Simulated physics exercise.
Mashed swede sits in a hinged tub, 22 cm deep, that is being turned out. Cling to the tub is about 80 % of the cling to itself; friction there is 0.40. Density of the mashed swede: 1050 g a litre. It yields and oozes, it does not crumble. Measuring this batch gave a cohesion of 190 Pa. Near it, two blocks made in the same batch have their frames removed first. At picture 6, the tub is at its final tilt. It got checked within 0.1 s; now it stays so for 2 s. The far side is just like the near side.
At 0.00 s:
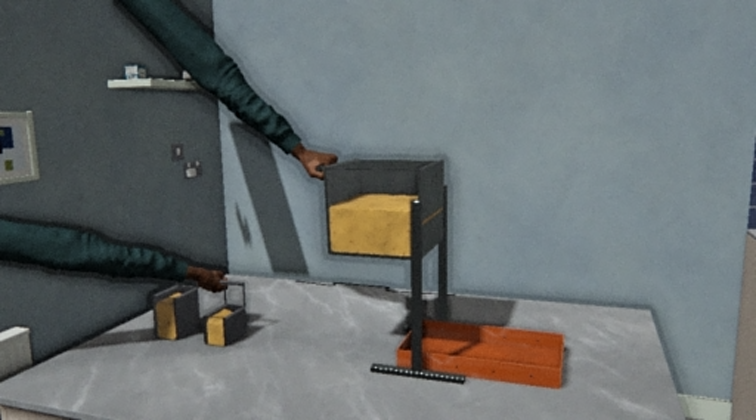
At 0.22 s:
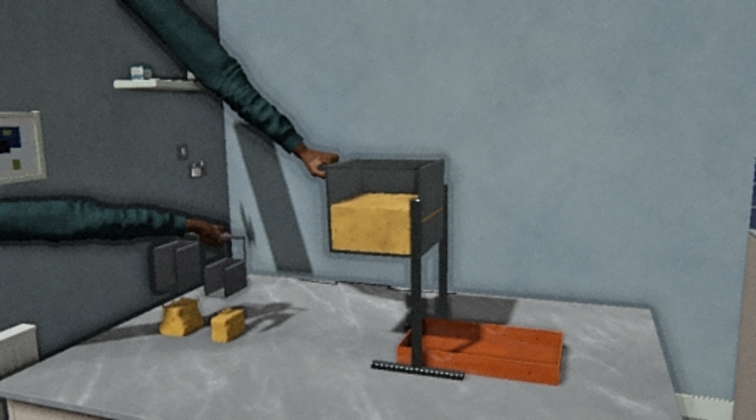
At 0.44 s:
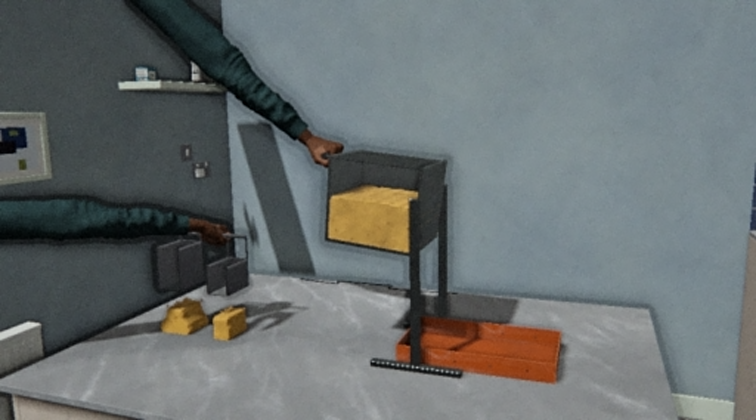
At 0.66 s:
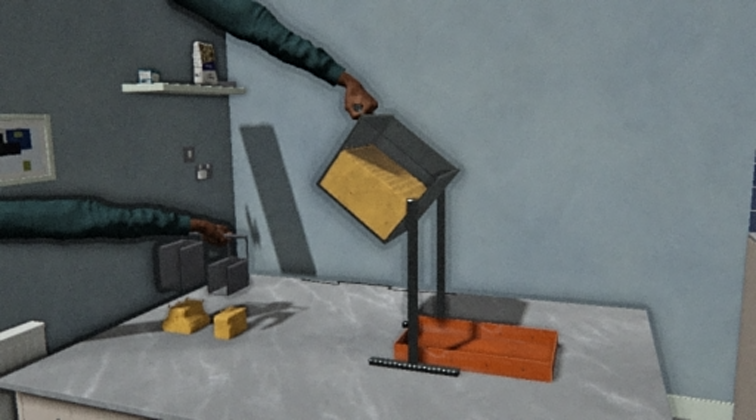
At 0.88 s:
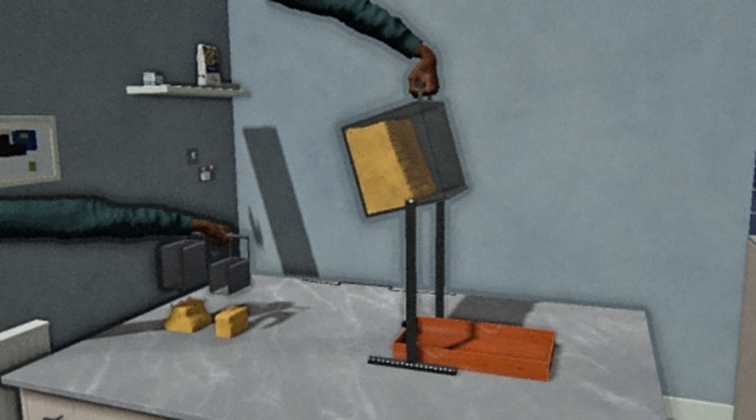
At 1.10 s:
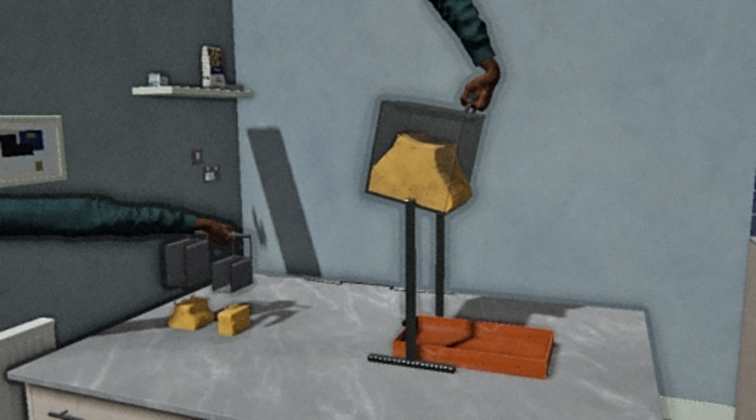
At first, one hand grips a dark tub of yellow mash on a stand above an orange tray, while another lifts two small casings off yellow blocks, the left one slumping slightly. Then the upper hand swings the tub steeply over to the right, and the mash shifts into a sloped mound inside.
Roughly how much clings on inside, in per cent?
Roughly 32 per cent.
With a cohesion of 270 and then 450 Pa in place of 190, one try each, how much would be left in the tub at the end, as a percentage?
About 40 % first, about 50 % second.
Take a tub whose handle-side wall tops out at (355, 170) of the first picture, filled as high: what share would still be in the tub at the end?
The tub would keep roughly 50 percent.
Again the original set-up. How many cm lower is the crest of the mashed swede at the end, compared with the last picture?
Roughly 11 cm.
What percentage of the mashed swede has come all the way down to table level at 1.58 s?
Some 55 % has got all the way down.
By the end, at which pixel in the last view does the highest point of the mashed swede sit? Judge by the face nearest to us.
The highest point sits at around (399, 181).
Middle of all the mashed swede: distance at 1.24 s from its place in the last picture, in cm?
The distance comes to some 8 cm.
By 1.24 s, the tub is at 102 degrees and holds 65 %.
By 1.41 s, the tub is at 102 degrees and holds 39 %.
By 1.58 s, the tub is at 102 degrees and holds 33 %.
By 1.75 s, the tub is at 102 degrees and holds 32 %.
By 3.10 s, at the end, the tub is at 102 degrees and holds 32 %.
